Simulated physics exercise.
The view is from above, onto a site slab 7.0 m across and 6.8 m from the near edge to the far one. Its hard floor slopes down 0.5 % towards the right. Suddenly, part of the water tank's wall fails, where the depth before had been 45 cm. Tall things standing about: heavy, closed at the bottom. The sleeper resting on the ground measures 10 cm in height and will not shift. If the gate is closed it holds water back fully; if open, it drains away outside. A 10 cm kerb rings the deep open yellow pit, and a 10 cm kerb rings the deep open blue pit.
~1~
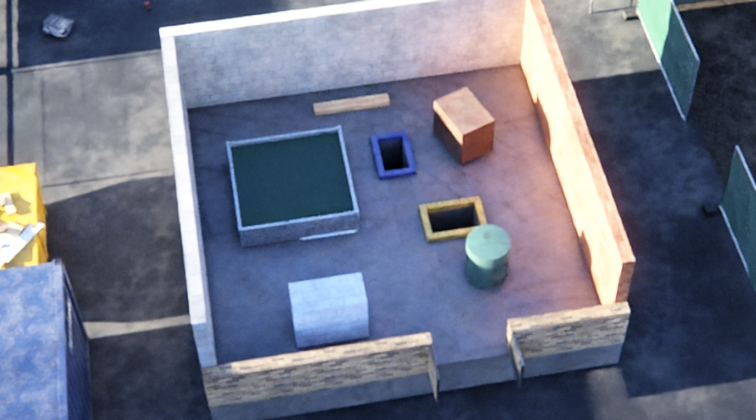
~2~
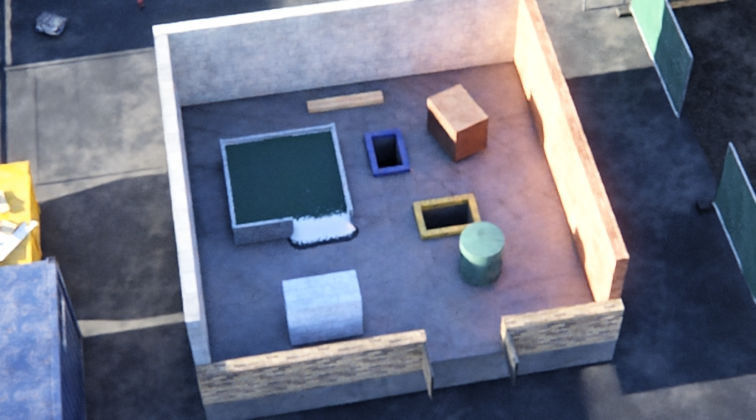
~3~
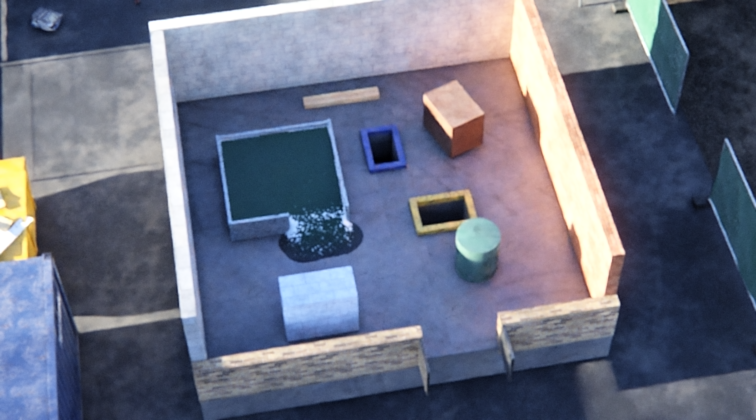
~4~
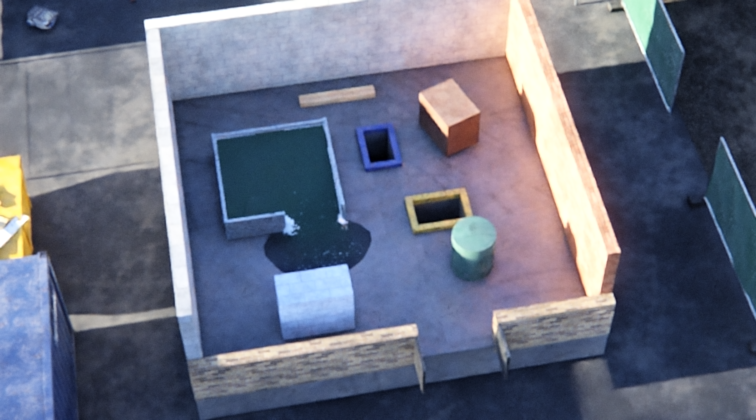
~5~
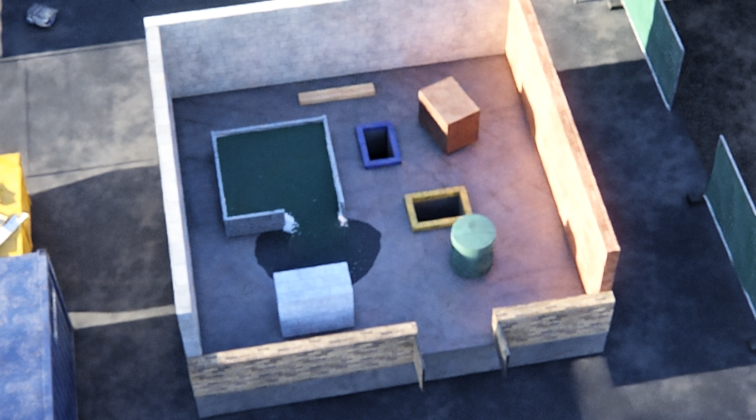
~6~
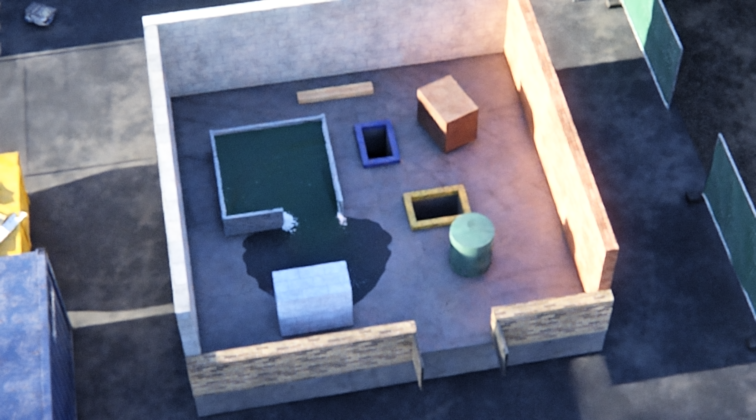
On a walled concrete site slab seen from above, part of the square tank's near wall broke into white bits, and dark water poured out, spreading steadily across the floor and around the pale rounded block.
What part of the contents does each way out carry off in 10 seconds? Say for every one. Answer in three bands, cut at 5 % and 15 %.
Gate more than 15 %, yellow pit not even 5 %, blue pit less than 5 %.
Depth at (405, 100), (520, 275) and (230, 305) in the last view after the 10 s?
0, 3, 4 cm.
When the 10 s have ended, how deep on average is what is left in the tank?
It averages close to 9 cm.
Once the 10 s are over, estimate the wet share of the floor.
Covered: Roughly 75 per cent.
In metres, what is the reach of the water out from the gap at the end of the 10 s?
That comes to near 5.8 m out.
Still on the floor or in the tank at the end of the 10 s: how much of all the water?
Still there: Roughly 82 %.
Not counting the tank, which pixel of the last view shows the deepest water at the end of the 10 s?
Look around (562, 319).
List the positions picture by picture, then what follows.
The first frame shows still water, 45 cm deep, in the water tank at (292, 180).
In the second frame, the front is at (294, 243), 0.6 m from the gap at (322, 225); 0.3 m2 of floor is under water; 45 cm left at the back of the water tank.
In the third frame, the front is at (300, 258), 0.8 m from the gap at (318, 222); 0.8 m2 of floor is under water; 45 cm left at the back of the water tank.
In the fourth frame, the front is at (309, 276), 1.2 m from the gap at (314, 220); 1.6 m2 of floor is under water; 45 cm left at the back of the water tank.
In the fifth frame, water pours out at (313, 218) and has run 1.6 m, to (315, 292); deepest outside 24 cm, 45 cm at the water tank's back.
In the sixth frame, water pours out at (312, 217) and has run 2.0 m, to (350, 301); deepest outside 26 cm, 45 cm at the water tank's back.
A moment later water covers 15 % of the floor and is deepest (26 cm) near (325, 297); gone so far, the gate 0 %, the yellow pit 0 %, the blue pit 0 %.
Soon after water covers 25 % of the floor and is deepest (28 cm) near (325, 297); gone so far, the gate 1 %, the yellow pit 0 %, the blue pit 0 %.
Next water covers 35 % of the floor and is deepest (19 cm) near (324, 289); gone so far, the gate 7 %, the yellow pit 0 %, the blue pit 0 %.
Later on water covers 55 % of the floor and is deepest (14 cm) near (325, 297); gone so far, the gate 13 %, the yellow pit 0 %, the blue pit 0 %.
At the end water covers 75 % of the floor and is deepest (10 cm) near (562, 319); gone so far, the gate 19 %, the yellow pit 0 %, the blue pit 0 %.
